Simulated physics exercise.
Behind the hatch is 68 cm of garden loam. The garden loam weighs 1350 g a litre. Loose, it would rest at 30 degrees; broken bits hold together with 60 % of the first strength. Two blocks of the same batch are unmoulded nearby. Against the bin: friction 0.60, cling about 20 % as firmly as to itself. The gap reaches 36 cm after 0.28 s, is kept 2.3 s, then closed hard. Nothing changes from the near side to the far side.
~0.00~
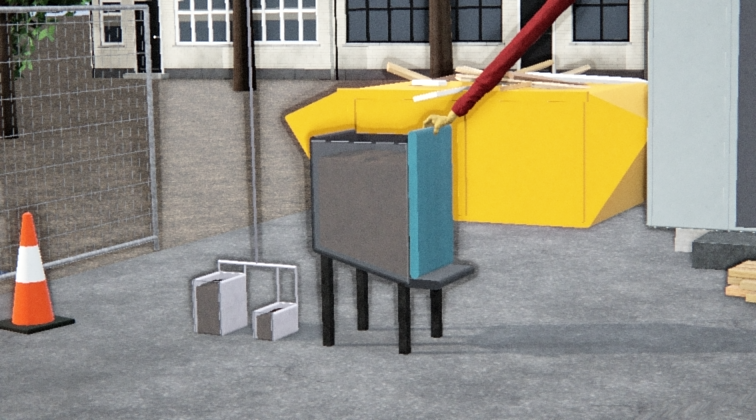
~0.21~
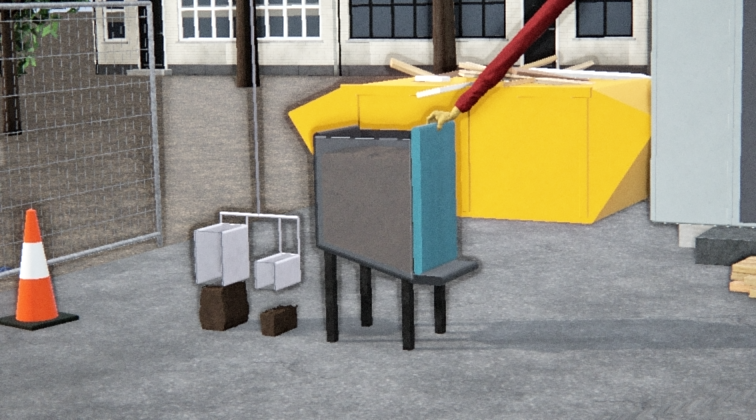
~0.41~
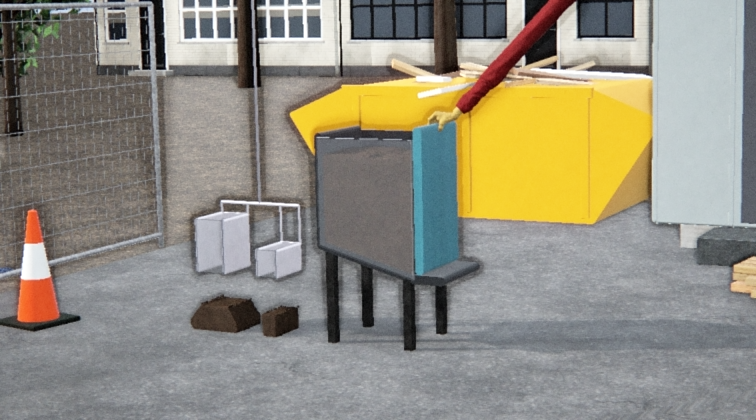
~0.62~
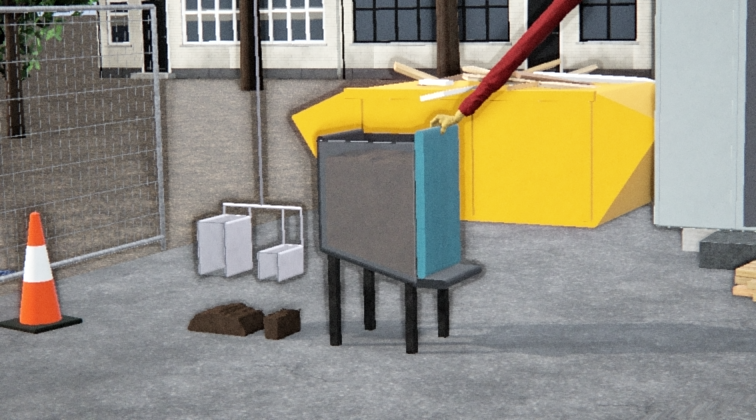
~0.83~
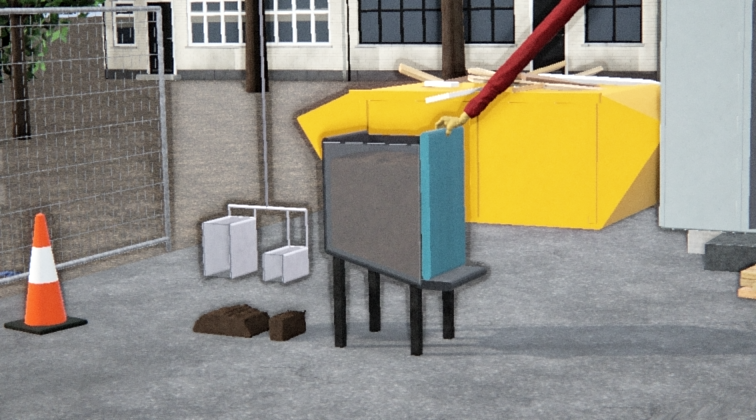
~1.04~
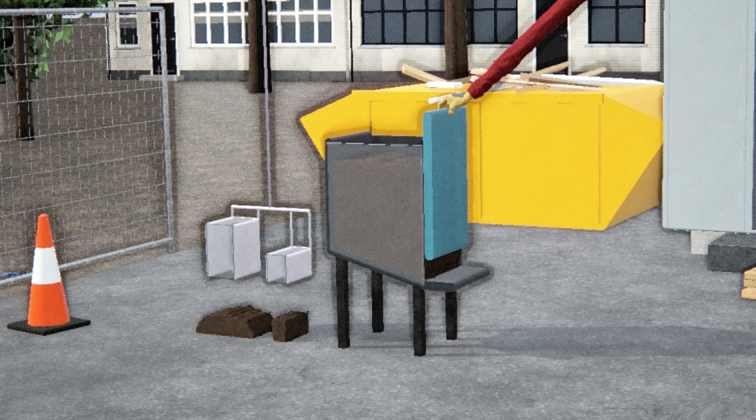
Two dark blocks are left standing unmoulded, the larger slumps, then a gloved hand raises the teal hatch slightly.
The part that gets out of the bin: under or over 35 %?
The result is over 35 %.
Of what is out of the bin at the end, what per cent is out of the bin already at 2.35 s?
About 60 %.
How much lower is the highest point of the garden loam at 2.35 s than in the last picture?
About 12 cm.
By 1.64 s, the hatch is 36 cm open and 11 % is out.
By 2.35 s, the hatch is 36 cm open and 29 % is out.
By 3.06 s, the hatch is 36 cm open and 41 % is out.
By 3.77 s, the hatch is 9.2 cm open and 46 % is out.
By 4.43 s, at the end, the hatch is shut and 46 % is out.
